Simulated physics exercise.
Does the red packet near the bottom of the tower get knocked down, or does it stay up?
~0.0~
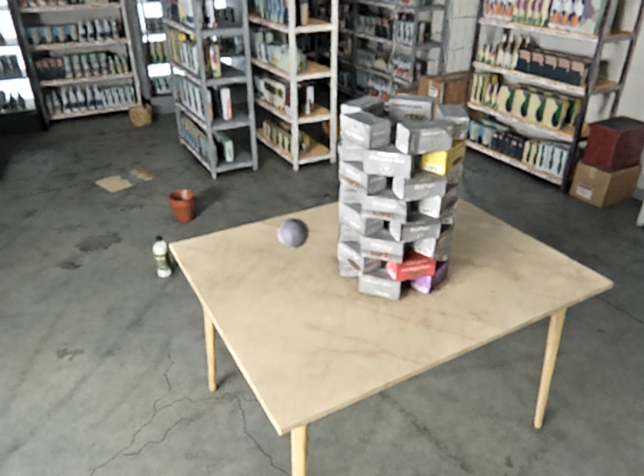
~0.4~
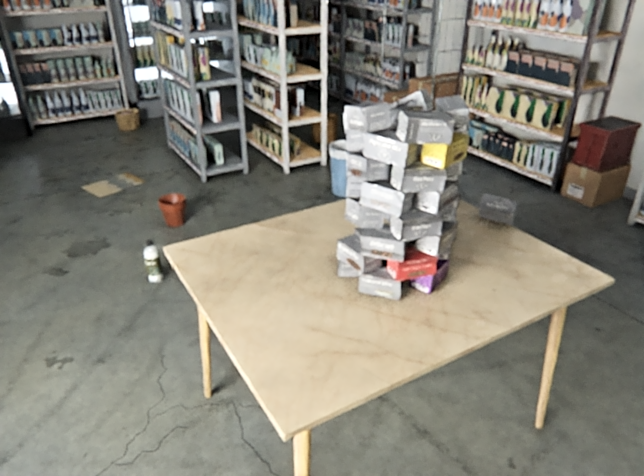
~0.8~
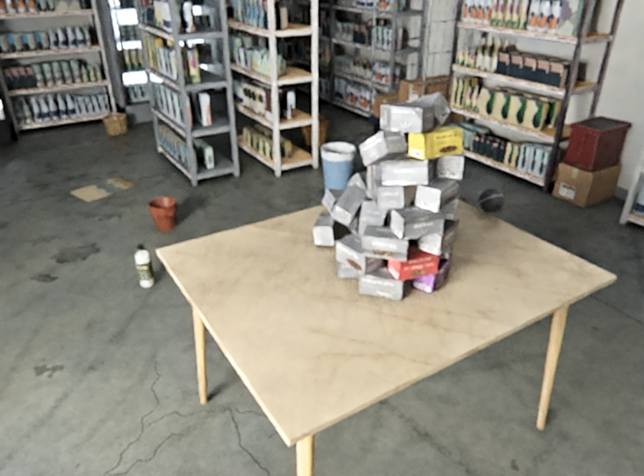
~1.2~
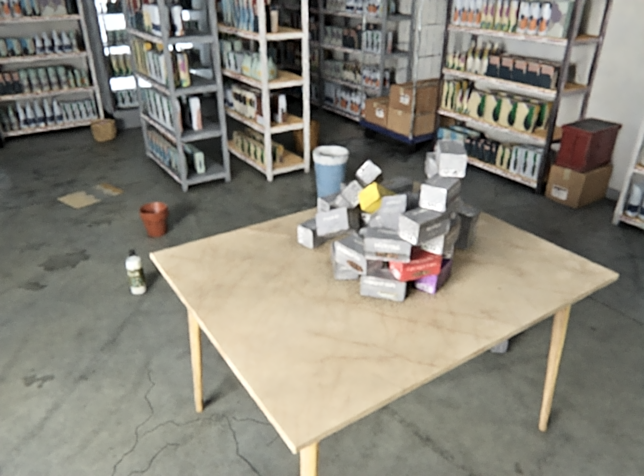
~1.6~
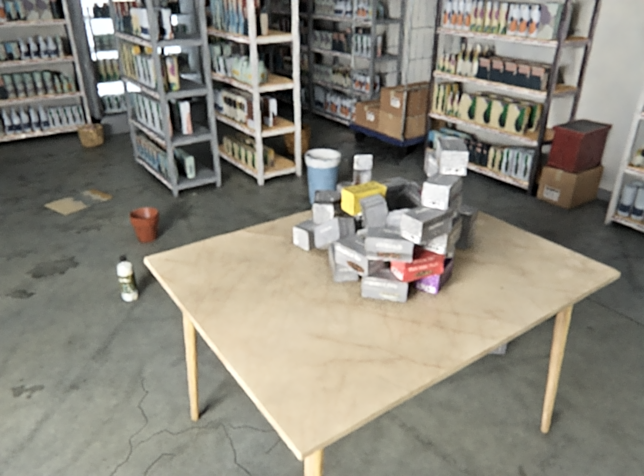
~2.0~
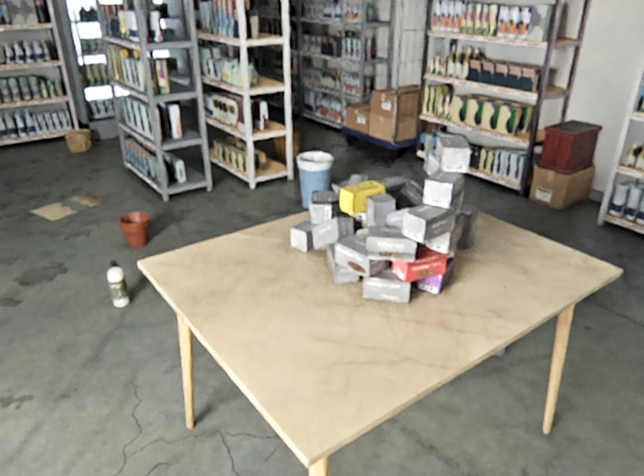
The red packet stays up, still in its place low in the stack after the upper part of the tower has collapsed.
In a shop, a grey ball flew from the left into a round tower of small packets on a wooden table, and the upper part caved in. The yellow packet dropped onto its side in the heap, while the red and purple ones stayed put.
